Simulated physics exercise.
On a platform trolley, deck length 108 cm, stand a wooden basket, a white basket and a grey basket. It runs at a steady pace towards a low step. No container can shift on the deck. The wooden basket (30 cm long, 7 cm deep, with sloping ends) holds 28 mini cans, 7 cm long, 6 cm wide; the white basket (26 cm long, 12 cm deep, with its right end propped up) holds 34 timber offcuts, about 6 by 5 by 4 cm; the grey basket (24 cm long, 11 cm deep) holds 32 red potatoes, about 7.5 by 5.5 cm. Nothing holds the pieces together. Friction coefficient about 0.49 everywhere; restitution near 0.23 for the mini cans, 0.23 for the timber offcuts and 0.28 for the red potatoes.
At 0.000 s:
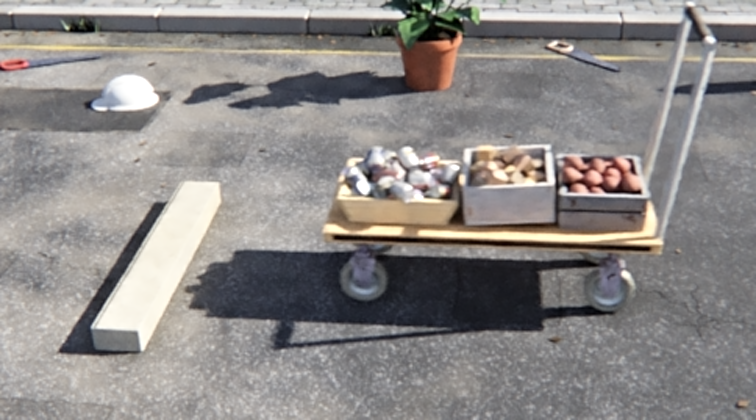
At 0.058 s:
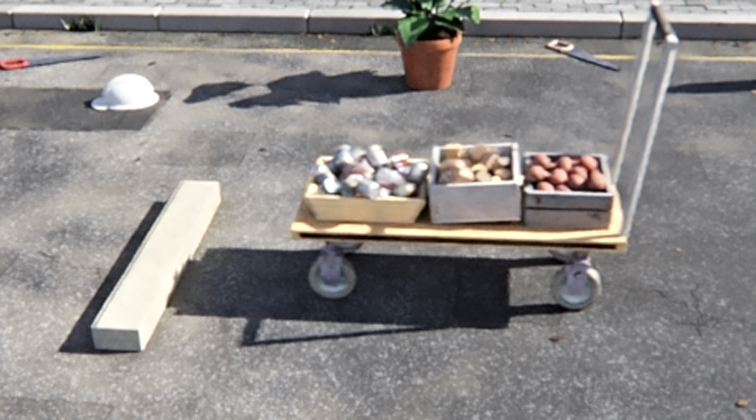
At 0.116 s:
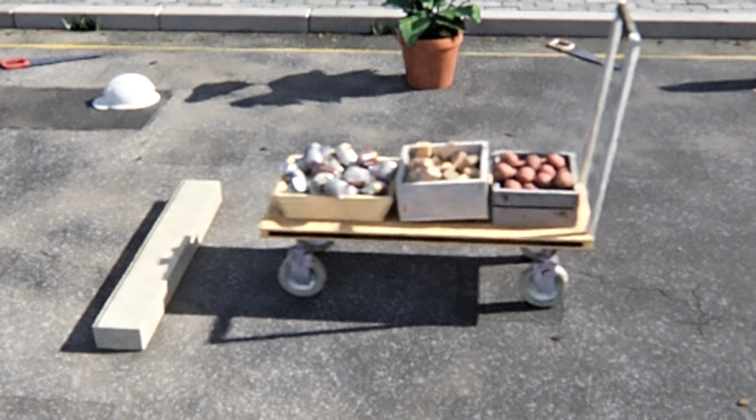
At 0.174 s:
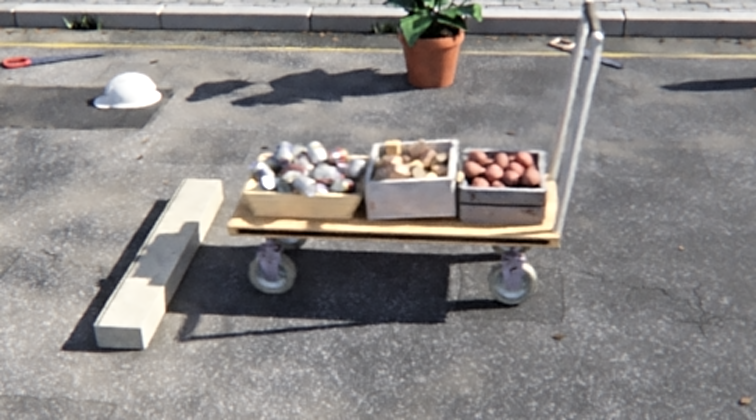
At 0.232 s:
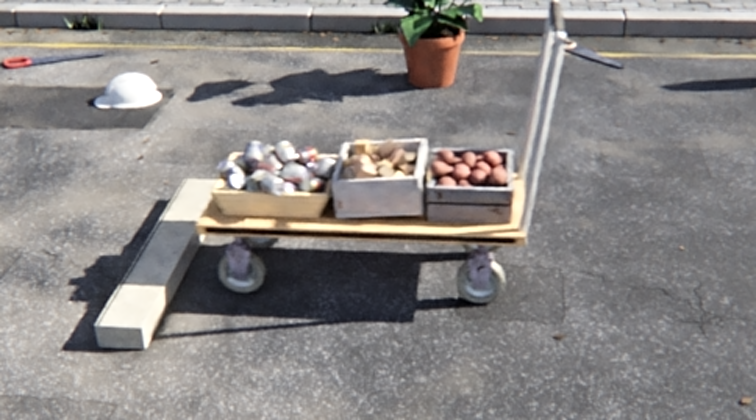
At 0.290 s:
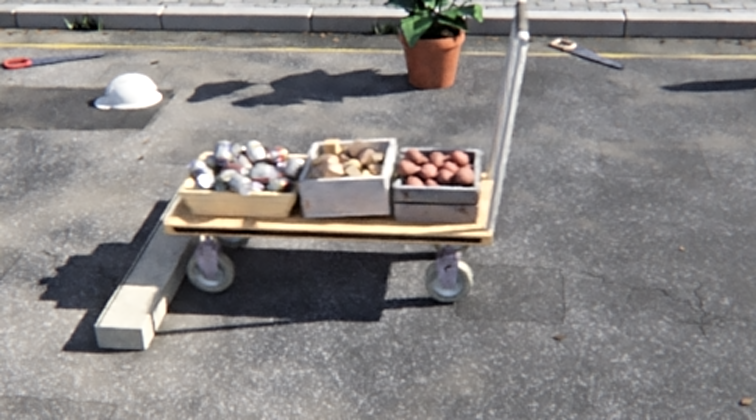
A platform trolley carrying three filled containers rolls steadily left across asphalt, drawing up close to a long pale block.
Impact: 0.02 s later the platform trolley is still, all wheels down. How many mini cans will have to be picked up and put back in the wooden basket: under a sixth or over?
Out of the wooden basket go more than one in six of the mini cans.
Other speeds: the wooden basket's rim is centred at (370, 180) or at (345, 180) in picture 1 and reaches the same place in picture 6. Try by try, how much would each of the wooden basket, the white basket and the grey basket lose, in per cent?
Wooden basket 20 then 10, white basket 0 then 0, grey basket 0 then 0 per cent.
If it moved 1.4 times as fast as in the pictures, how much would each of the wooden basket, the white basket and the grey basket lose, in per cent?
Then wooden basket 40, white basket 10, grey basket 20 per cent.
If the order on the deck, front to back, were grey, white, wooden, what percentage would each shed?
Then wooden basket 10, white basket 0, grey basket 20 per cent.
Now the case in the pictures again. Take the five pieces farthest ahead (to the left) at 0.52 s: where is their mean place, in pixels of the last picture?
Near (176, 161).
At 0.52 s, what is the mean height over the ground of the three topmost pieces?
About 50 cm.
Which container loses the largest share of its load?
The wooden basket.
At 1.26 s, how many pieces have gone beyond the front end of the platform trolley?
Some 5 pieces.
After 0.30 s, the wheels strike.
After 0.40 s, wooden basket 27 in, 1 out, white basket 34 in, 0 out and grey basket 31 in, 1 out.
After 0.52 s, wooden basket 22 in, 6 out, white basket 33 in, 1 out and grey basket 32 in, 0 out.
After 0.75 s, wooden basket 19 in, 9 out, white basket 33 in, 1 out and grey basket 30 in, 2 out.
Outcome (at 1.26 s), wooden basket 19 in, 9 out, white basket 33 in, 1 out and grey basket 30 in, 2 out. Asked share, 9 of 28, 32 per cent.
